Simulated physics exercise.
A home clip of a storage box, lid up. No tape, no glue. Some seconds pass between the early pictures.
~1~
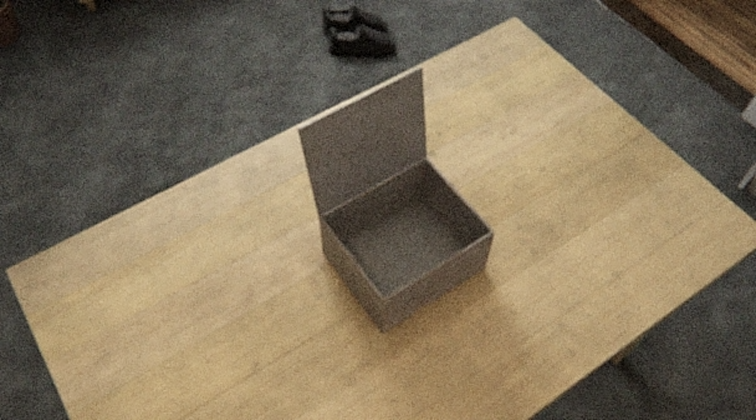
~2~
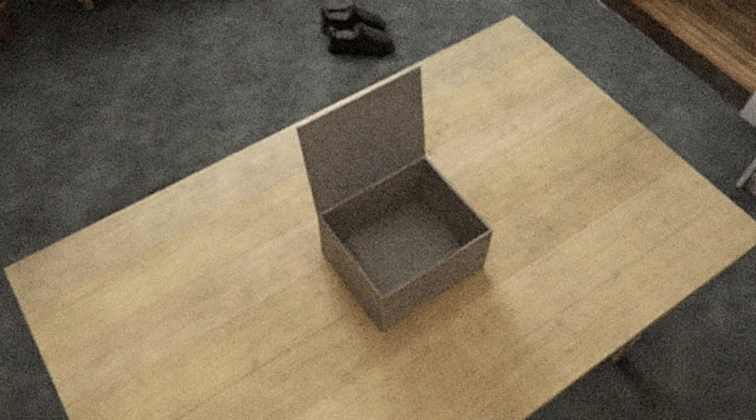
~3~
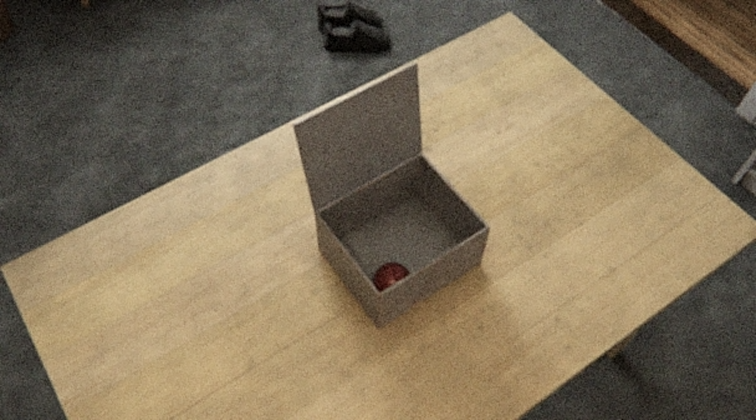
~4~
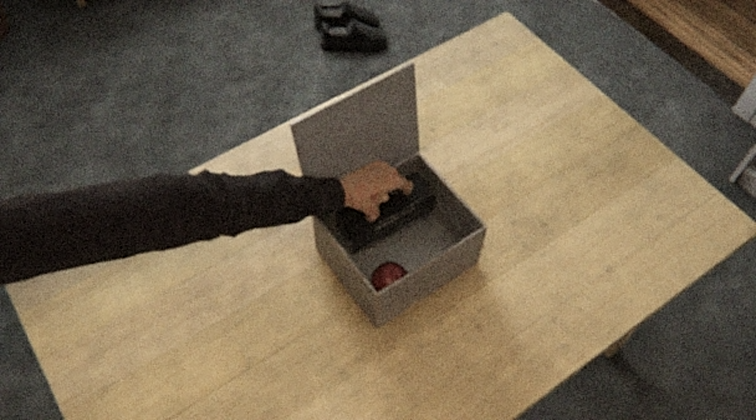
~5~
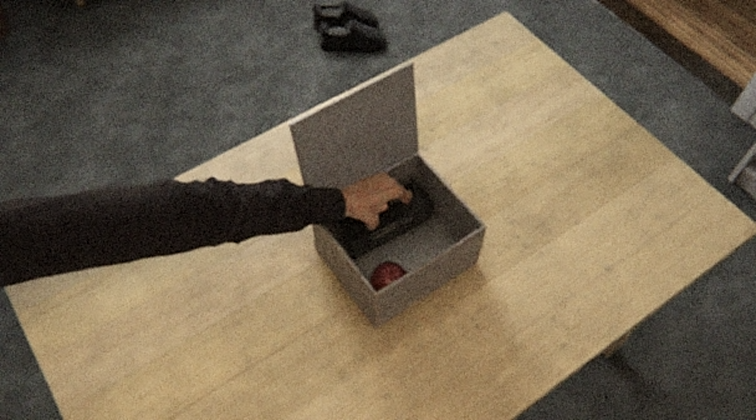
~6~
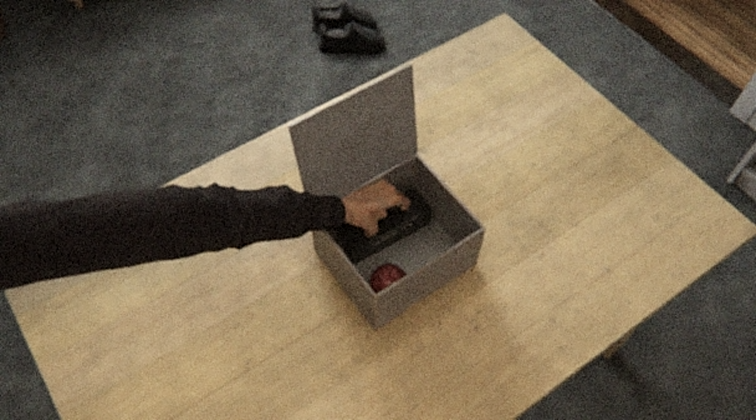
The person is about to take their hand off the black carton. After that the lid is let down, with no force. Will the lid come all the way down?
The lid shuts flat.
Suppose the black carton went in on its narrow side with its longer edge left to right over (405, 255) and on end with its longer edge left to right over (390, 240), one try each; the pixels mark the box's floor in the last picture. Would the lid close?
First try: It sits on the rim; second try: It is held up.
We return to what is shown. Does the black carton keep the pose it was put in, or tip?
The black carton keeps its pose.
Then, 1.40 s later than the last frame, lid 72° above the rim.
Then, 2.00 s later than the last frame, lid 31° above the rim.
When it is over, lid shut; both as before. End places, in pixels of the last picture, black carton near (384, 226).
